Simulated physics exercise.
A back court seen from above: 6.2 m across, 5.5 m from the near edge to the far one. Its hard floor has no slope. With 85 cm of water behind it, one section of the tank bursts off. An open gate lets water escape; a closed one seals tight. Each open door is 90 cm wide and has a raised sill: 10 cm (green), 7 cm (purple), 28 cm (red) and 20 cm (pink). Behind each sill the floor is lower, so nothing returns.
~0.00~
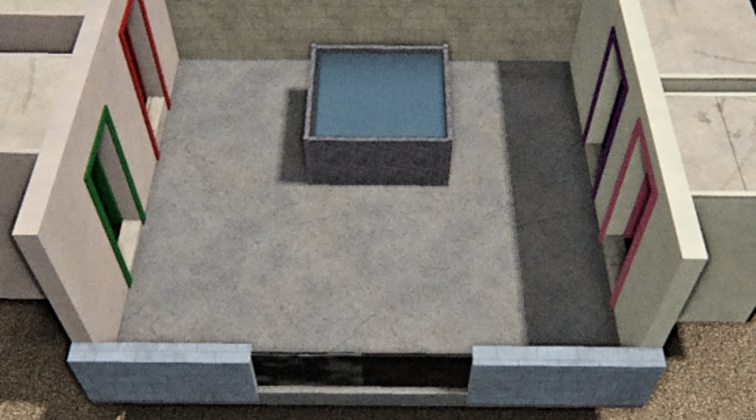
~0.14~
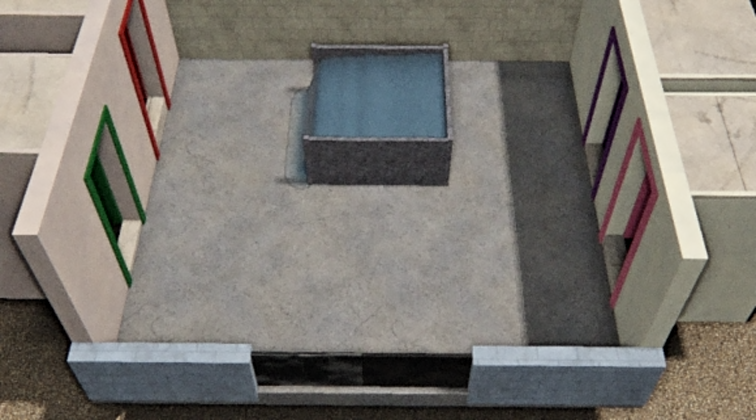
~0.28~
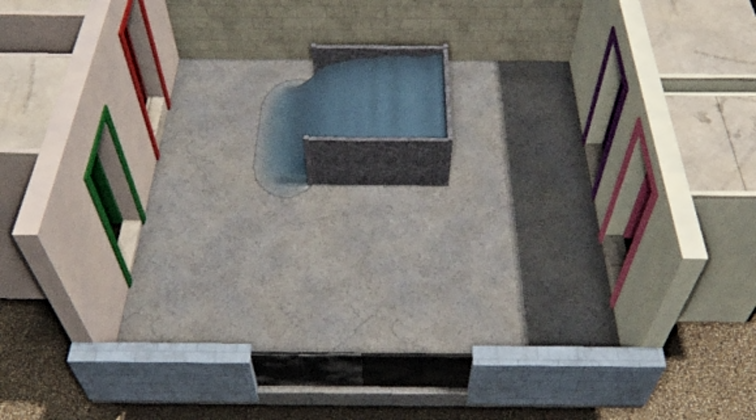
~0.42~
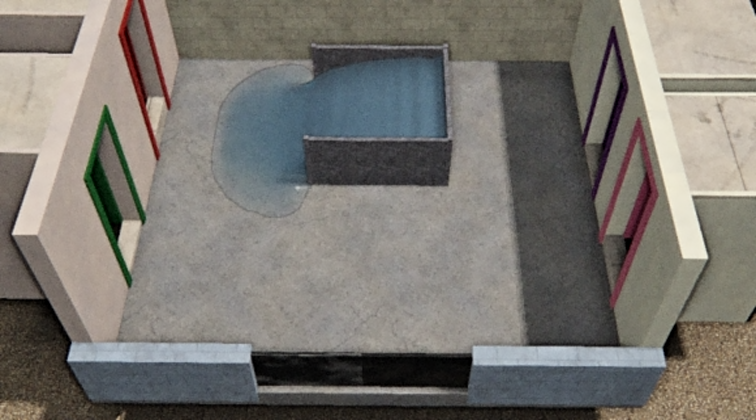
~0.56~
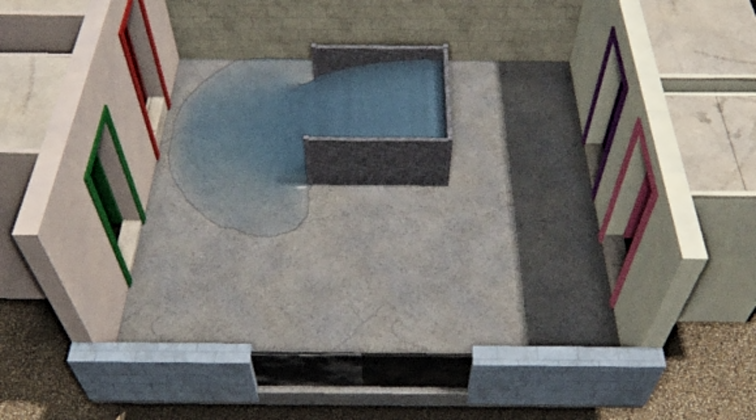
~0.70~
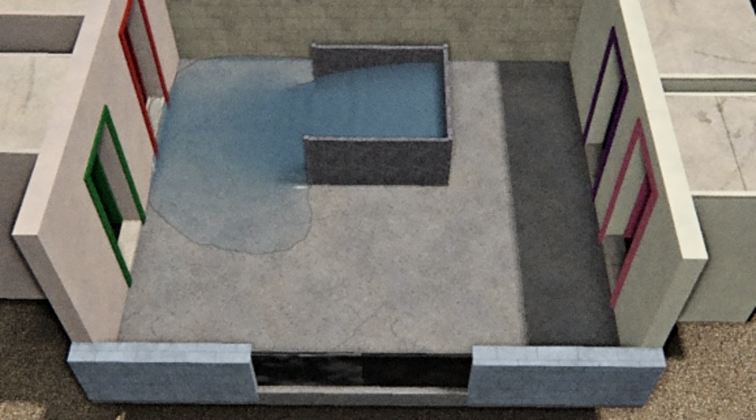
Blue water pouring from the open left side of a square tank and spreading across a grey walled courtyard floor.
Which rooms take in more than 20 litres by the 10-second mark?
The water let in: At the green door it passes the limit; at the purple door it exceeds the limit; at the red door it exceeds the limit; at the pink door it keeps below the limit.
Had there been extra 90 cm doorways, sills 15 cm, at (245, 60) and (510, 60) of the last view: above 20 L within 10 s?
In turn: Past it, below.
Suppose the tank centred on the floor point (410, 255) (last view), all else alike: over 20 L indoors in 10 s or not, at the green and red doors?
Against that limit: Green above, red below.
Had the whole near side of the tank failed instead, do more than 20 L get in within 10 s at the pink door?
Against that limit: Pink below.
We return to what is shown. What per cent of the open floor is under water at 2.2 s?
About 30 per cent.
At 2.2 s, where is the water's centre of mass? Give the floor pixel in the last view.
Around (253, 149).
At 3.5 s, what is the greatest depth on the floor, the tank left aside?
Roughly 28 cm.
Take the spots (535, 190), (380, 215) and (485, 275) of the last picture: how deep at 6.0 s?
Roughly 4, 0 and 4 cm, in turn.
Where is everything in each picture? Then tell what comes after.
The first picture shows the tank at (379, 95) is whole and still, 85 cm deep.
In the second picture, the front is at a hidden place, 1.0 m from the gap at (315, 120); 0.5 m2 of floor is under water; 85 cm left at the back of the tank.
In the third picture, the front is at (291, 84), 1.2 m from the gap at (315, 123); 1.5 m2 of floor is under water; 84 cm left at the back of the tank.
In the fourth picture, the front is at (265, 73), 1.6 m from the gap at (315, 125); 3.3 m2 of floor is under water; 75 cm left at the back of the tank.
In the fifth picture, the front is at (191, 100), 2.1 m from the gap at (315, 126); 5.6 m2 of floor is under water; 73 cm left at the back of the tank.
In the sixth picture, the front is at (176, 80), 2.5 m from the gap at (315, 126); 7.3 m2 of floor is under water; 71 cm left at the back of the tank.
After 1.4 s water covers 30 % of the floor and is deepest (53 cm) near (179, 64); green door 18 cm at the sill, 3 L in, purple door not reached, red door 49 cm at the sill, 75 L in, pink door not reached.
After 2.2 s water covers 30 % of the floor and is deepest (42 cm) near (162, 140); green door 18 cm at the sill, 26 L in, purple door not reached, red door 41 cm at the sill, 153 L in, pink door not reached.
After 3.5 s water covers 55 % of the floor and is deepest (28 cm) near (111, 372); green door 13 cm at the sill, 47 L in, purple door not reached, red door 20 cm at the sill, 179 L in, pink door not reached.
After 6.0 s water covers 85 % of the floor and is deepest (20 cm) near (621, 377); green door 10 cm at the sill, 51 L in, purple door 5 cm at the sill, 0 L in, red door 9 cm at the sill, 179 L in, pink door 14 cm at the sill, 0 L in.
After 10.0 s water covers 100 % of the floor and is deepest (14 cm) near (464, 66); green door 7 cm at the sill, 55 L in, purple door 10 cm at the sill, 45 L in, red door 8 cm at the sill, 179 L in, pink door 9 cm at the sill, 0 L in.
